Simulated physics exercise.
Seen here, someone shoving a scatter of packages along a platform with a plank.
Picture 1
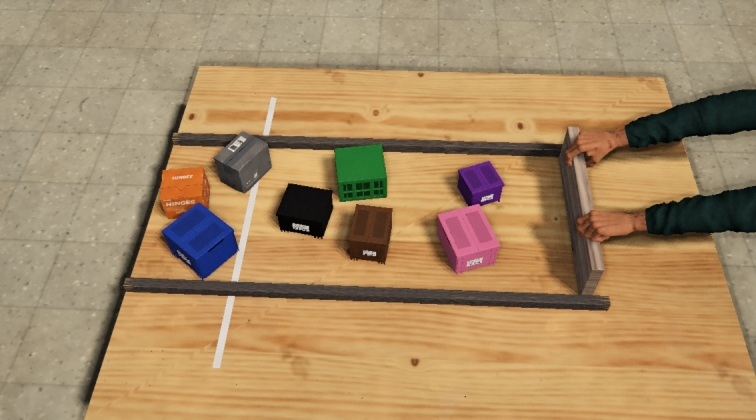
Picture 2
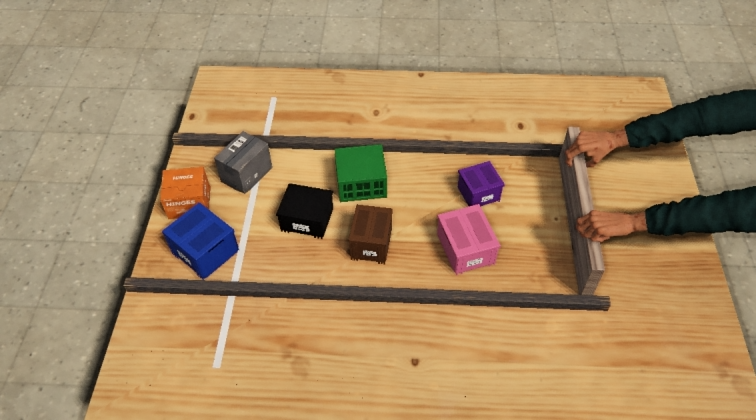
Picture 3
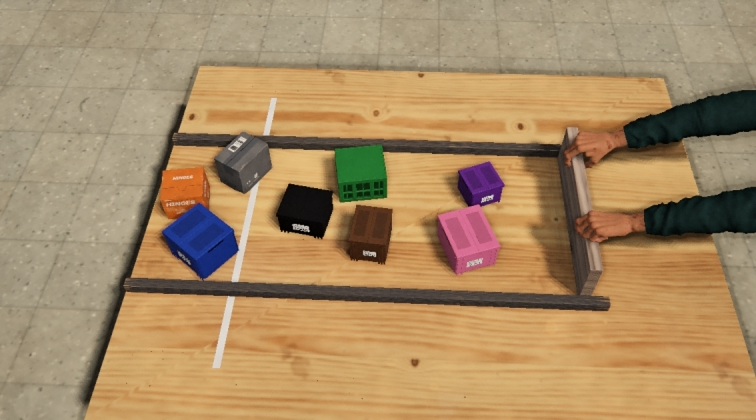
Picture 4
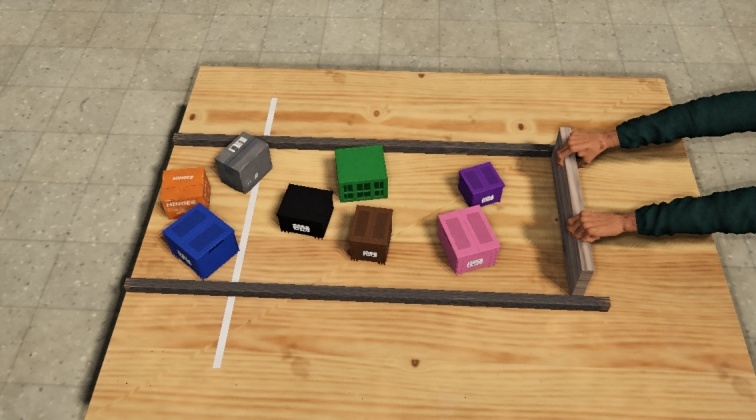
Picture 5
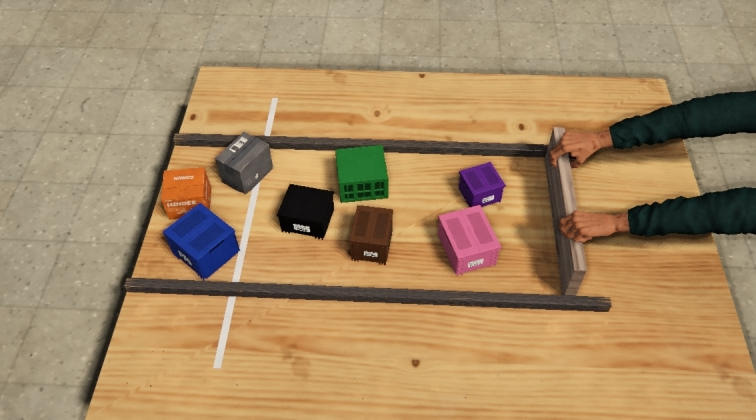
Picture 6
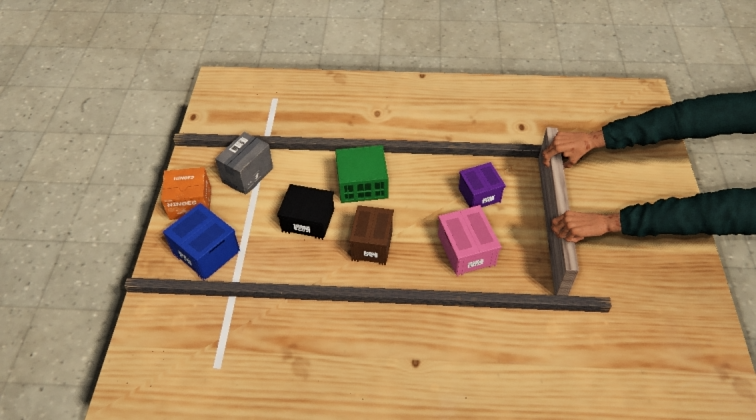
Two hands held a plank upright at the right end of a wooden platform and slid it slightly left between two dark rails, while the colorful boxes scattered ahead of it stayed practically still.
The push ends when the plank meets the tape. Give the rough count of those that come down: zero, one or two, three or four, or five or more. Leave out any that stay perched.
In the end the number that fall off is three or four.
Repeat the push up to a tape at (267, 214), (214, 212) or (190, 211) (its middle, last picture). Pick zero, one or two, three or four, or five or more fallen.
For each place: Either one or two; 3 or 4; at least five.
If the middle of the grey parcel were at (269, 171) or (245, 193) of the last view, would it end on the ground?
The grey parcel falls; comes down.
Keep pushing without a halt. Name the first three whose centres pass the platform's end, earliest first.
They are the orange box, then the blue tote, then the grey parcel.
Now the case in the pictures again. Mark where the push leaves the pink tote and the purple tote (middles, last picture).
The pink tote at (222, 227), the purple tote at (237, 173).
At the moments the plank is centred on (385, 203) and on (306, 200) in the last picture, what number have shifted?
By then 5, and 8.
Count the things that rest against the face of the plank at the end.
That makes 2.
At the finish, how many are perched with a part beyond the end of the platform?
It comes to 0.
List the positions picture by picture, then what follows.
Orange box (186, 193); blue tote (202, 242); grey parcel (244, 163); plank (579, 208); tape (249, 212), in the first picture.
Blue tote (202, 242); plank (579, 208), in the second picture.
Grey parcel (244, 163); purple tote (480, 186), in the third picture.
Orange box (186, 193); green crate (361, 174), in the fourth picture.
Blue tote (203, 242); black tote (307, 212), in the fifth picture.
Orange box (187, 193); blue tote (203, 242); grey parcel (245, 164); plank (556, 209); tape (250, 213), in the sixth picture.
Early on, none off yet; orange box at rest near (187, 193); blue tote at rest near (203, 242); grey parcel at rest near (245, 164).
A while later, none off yet; orange box travelled a little near (174, 194); blue tote travelled a little near (181, 243); grey parcel travelled about its own width near (213, 161).
Finally, the number that fall off is three or four; lost, grey parcel, blue tote and orange box.
